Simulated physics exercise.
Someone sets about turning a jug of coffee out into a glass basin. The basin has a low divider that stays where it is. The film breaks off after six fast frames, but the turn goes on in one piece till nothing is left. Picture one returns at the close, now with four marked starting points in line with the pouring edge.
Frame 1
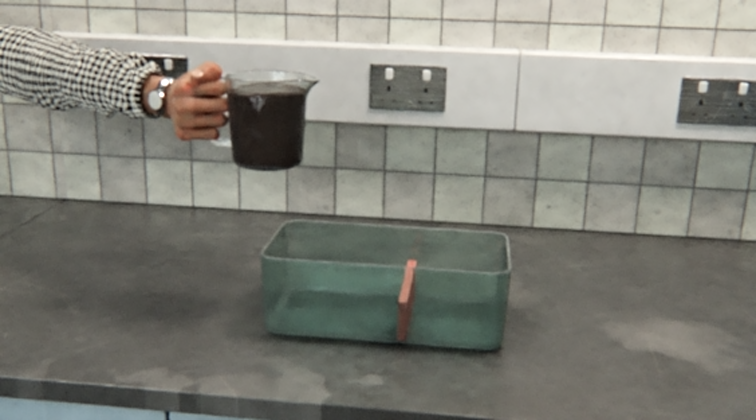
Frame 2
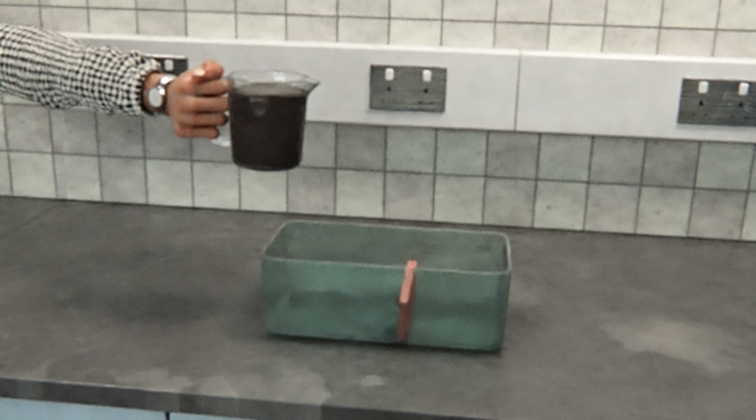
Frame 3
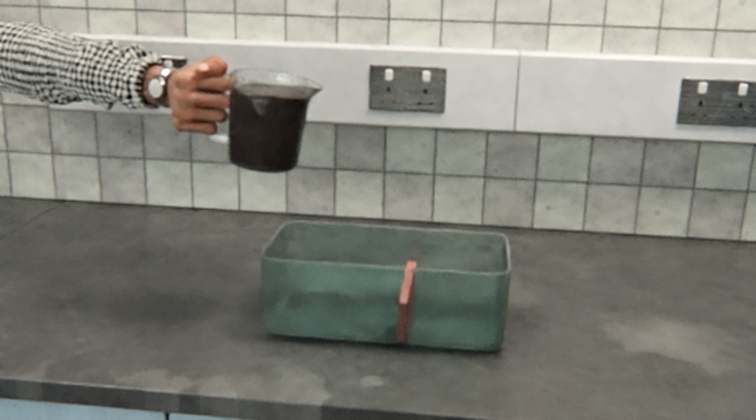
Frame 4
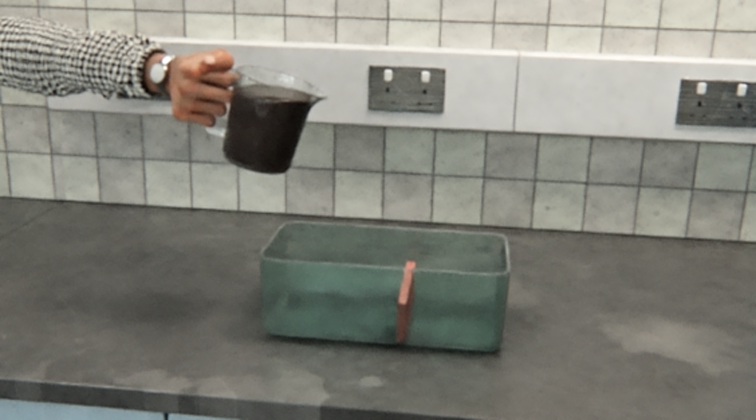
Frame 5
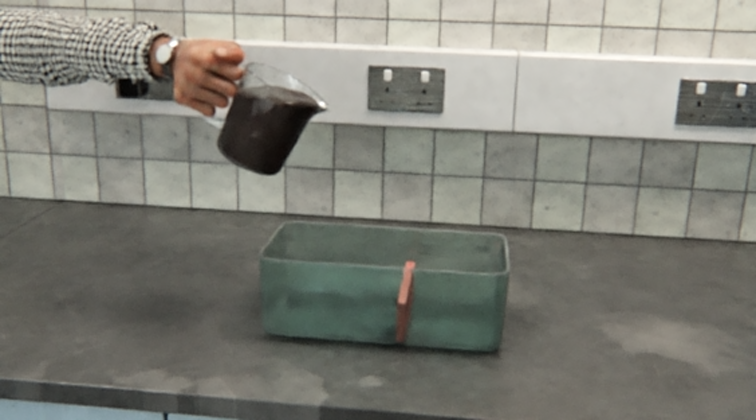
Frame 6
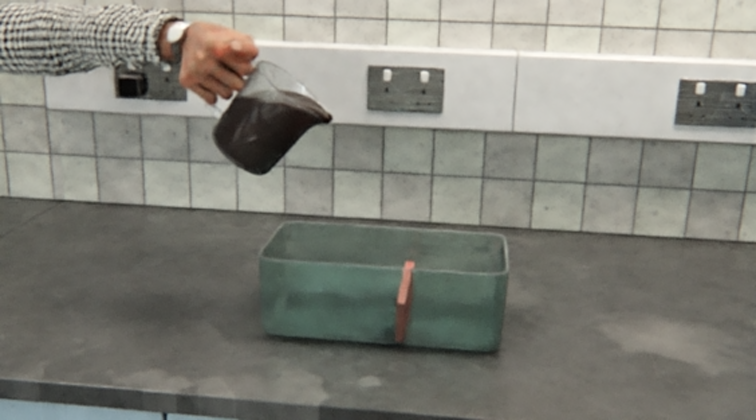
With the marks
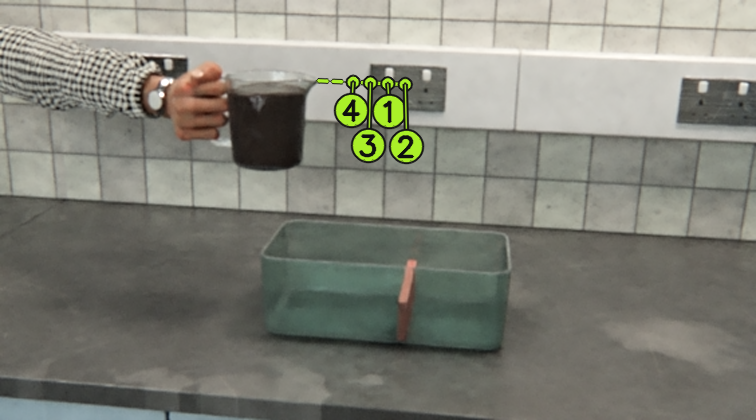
A hand in a black-and-white checked sleeve, wearing a wristwatch, holds a clear glass jug of dark coffee at the upper left, seen from slightly above a grey worktop against pale tiles and wall sockets. Below stands a greenish glass basin with a reddish upright strip right of its middle. The jug stays upright, then tilts steadily rightward until coffee reaches its lip, while the basin stays still.
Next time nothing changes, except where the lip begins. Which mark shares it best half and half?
Place 3.
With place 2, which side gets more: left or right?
The right side.
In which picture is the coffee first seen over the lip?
Picture 6.
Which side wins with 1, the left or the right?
The right one.
On the marked copy, 1 at (387, 83); 2 at (405, 84); 3 at (370, 83); 4 at (353, 82).
For place 1, about 16 % ends left of the wall and 79 % right of it; 6 % is lost outside.
For place 2, about 6 % ends left of the wall and 84 % right of it; 10 % is lost outside.
For place 3, about 50 % ends left of the wall and 46 % right of it; 4 % is lost outside.
For place 4, about 77 % ends left of the wall and 15 % right of it; 8 % is lost outside.
